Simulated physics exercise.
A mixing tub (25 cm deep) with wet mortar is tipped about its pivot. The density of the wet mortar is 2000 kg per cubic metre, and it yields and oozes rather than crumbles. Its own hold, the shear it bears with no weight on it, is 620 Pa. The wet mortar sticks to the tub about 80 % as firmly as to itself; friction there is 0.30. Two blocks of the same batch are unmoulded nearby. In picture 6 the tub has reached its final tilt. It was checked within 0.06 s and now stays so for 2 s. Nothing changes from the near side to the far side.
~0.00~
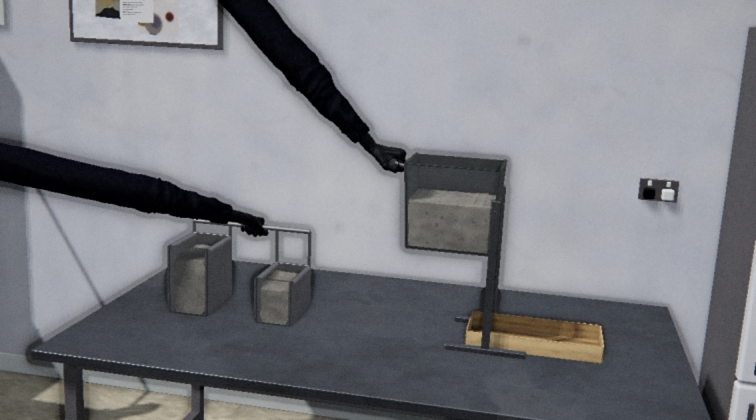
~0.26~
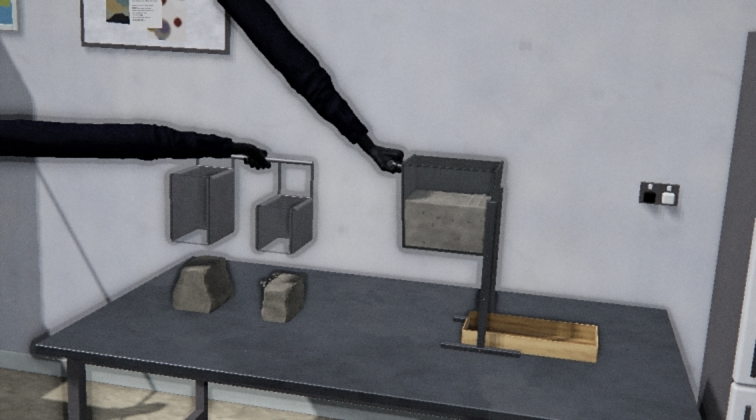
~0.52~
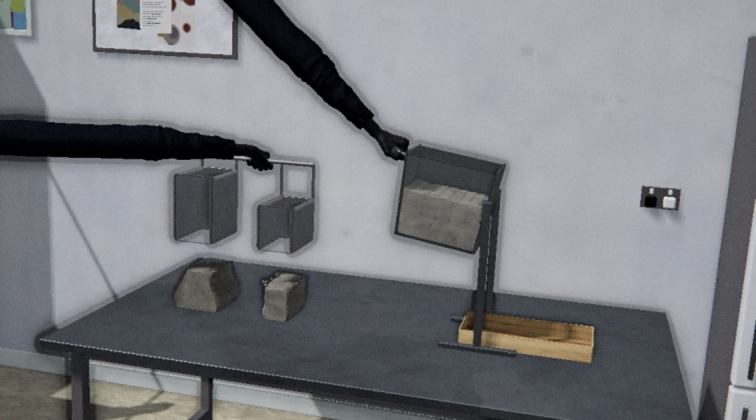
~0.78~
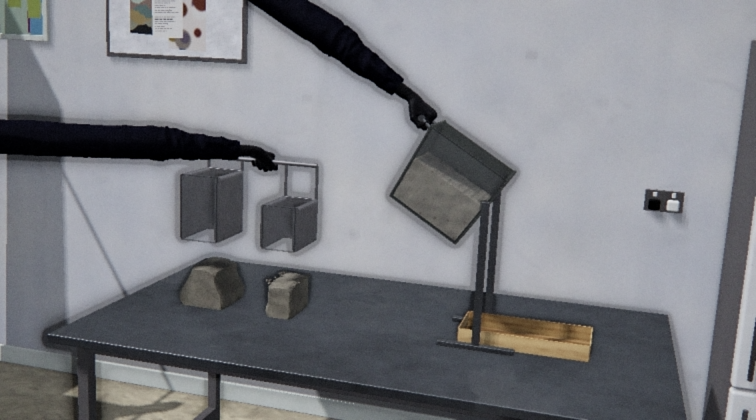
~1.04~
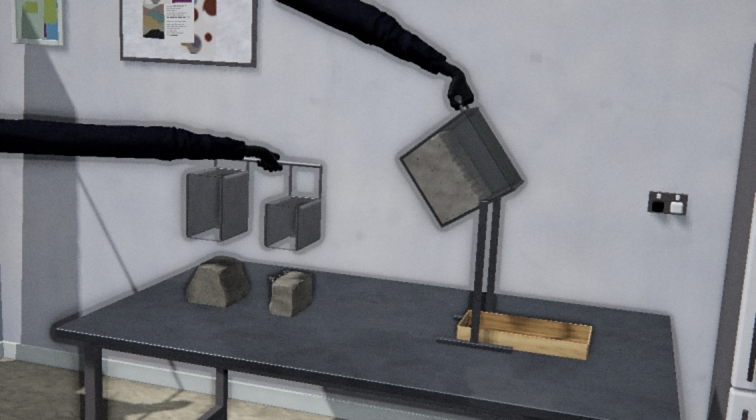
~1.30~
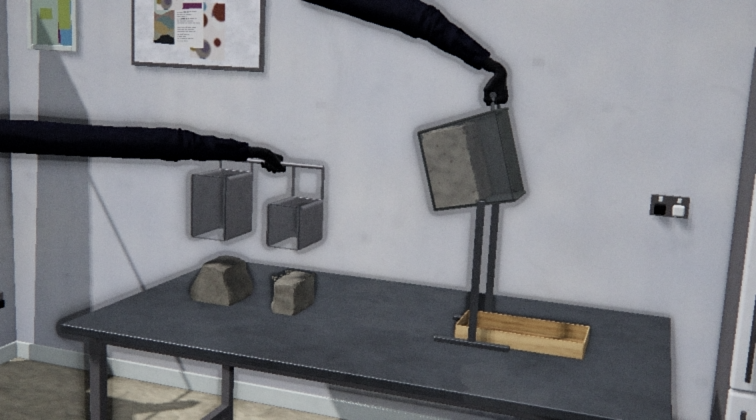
On a dark workbench, gloved hands lifting moulds off two slumping grey blocks, then tilting a tub of wet mortar steeply clockwise.
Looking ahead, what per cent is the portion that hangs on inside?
About 100 %.
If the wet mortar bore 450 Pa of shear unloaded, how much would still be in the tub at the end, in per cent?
In that case some 100 per cent.
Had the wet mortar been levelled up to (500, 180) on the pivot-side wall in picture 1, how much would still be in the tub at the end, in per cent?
In that case some 85 per cent.
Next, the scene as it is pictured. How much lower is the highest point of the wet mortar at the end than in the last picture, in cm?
About 5 cm.
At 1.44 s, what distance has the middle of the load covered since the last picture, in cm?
Some 2 cm.
After 1.44 s, the tub is at 74 degrees and holds 100 %.
After 1.61 s, the tub is at 74 degrees and holds 100 %.
After 1.78 s, the tub is at 74 degrees and holds 100 %.
After 1.95 s, the tub is at 74 degrees and holds 100 %.
After 3.30 s, the tub is at 74 degrees and holds 100 %.
